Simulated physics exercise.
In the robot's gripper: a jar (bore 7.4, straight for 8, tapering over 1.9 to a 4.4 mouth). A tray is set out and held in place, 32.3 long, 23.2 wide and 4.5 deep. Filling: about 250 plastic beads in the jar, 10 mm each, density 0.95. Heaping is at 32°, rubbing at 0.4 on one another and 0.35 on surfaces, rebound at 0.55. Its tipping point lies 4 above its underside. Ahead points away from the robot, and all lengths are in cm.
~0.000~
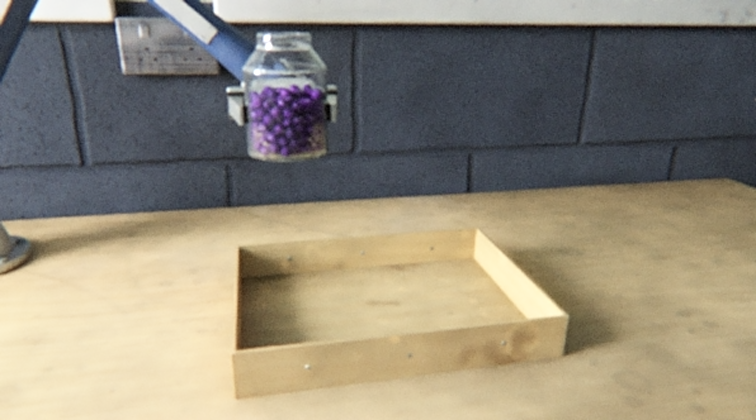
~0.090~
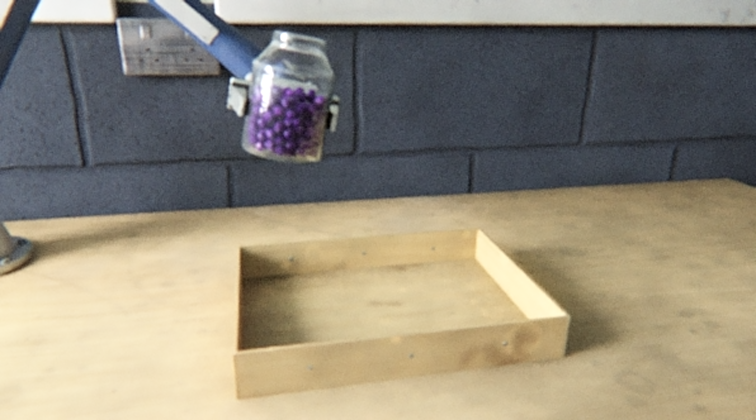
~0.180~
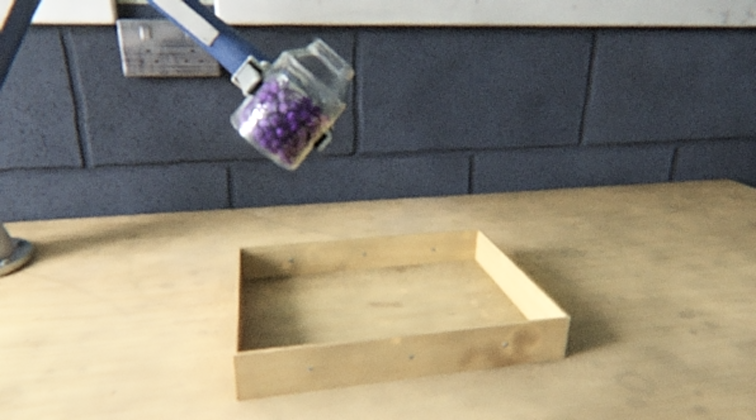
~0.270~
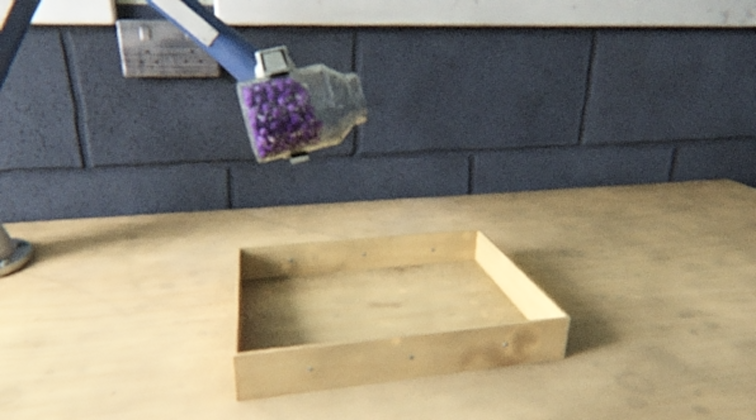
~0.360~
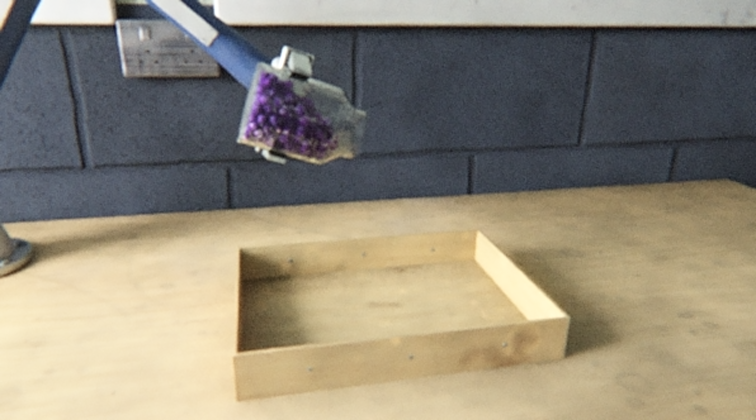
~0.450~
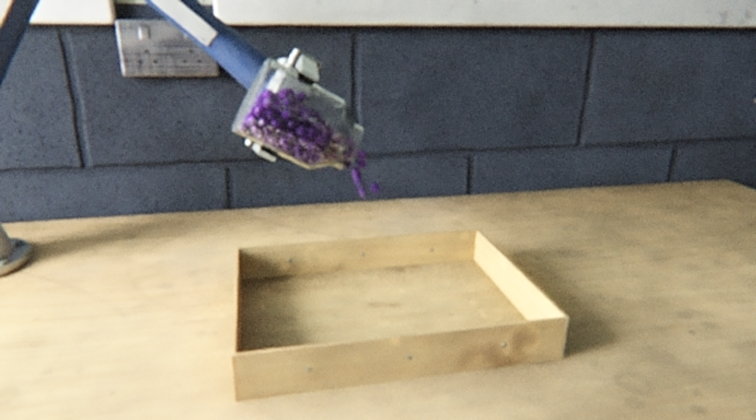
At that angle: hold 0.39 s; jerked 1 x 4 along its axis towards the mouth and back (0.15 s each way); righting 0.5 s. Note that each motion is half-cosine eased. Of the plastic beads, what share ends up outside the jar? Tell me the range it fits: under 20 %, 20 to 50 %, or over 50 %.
It fits 20 to 50 %.
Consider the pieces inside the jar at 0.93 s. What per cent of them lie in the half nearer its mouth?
Something near 60 in a hundred.
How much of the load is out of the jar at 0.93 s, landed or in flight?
About 25 percent.
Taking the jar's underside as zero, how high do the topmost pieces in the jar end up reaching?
I'd put it at about 5.5 cm from the underside.
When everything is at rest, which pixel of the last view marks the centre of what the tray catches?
Roughly at pixel (427, 300).
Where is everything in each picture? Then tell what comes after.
In the first frame, jar middle at (287, 112), upright; upper third of the load around (286, 103), from x 255 to 320, top at y 90; 246 in the jar.
In the second frame, jar middle at (288, 113), tipped 11°; upper third of the load around (285, 102), from x 255 to 325, top at y 90.
In the third frame, jar middle at (288, 114), tipped 41°; upper third of the load around (279, 103), from x 245 to 325, top at y 80.
In the fourth frame, jar middle at (288, 114), tipped 79°; upper third of the load around (278, 97), from x 250 to 320, top at y 80.
In the fifth frame, jar middle at (288, 114), tipped 109°; upper third of the load around (273, 100), from x 250 to 335, top at y 75.
In the sixth frame, jar middle at (287, 114), tipped 120°; upper third of the load around (275, 110), from x 245 to 375, top at y 90; 242 in the jar, 4 in flight or on a rim.
By 0.93 s, tipped 120°, highest piece 24 above the table; 188 in the jar, 55 in the tray, 3 in flight or on a rim.
By 1.40 s, tipped 56°, highest piece 27 above the table; 149 in the jar, 93 in the tray, 4 in flight or on a rim.
By 1.84 s, upright, highest piece 25 above the table; 148 in the jar, 98 in the tray.
By 2.54 s, upright, highest piece 25 above the table; 148 in the jar, 98 in the tray.
Final count, 148 in the jar, 98 in the tray. That is 40 % outside the jar.
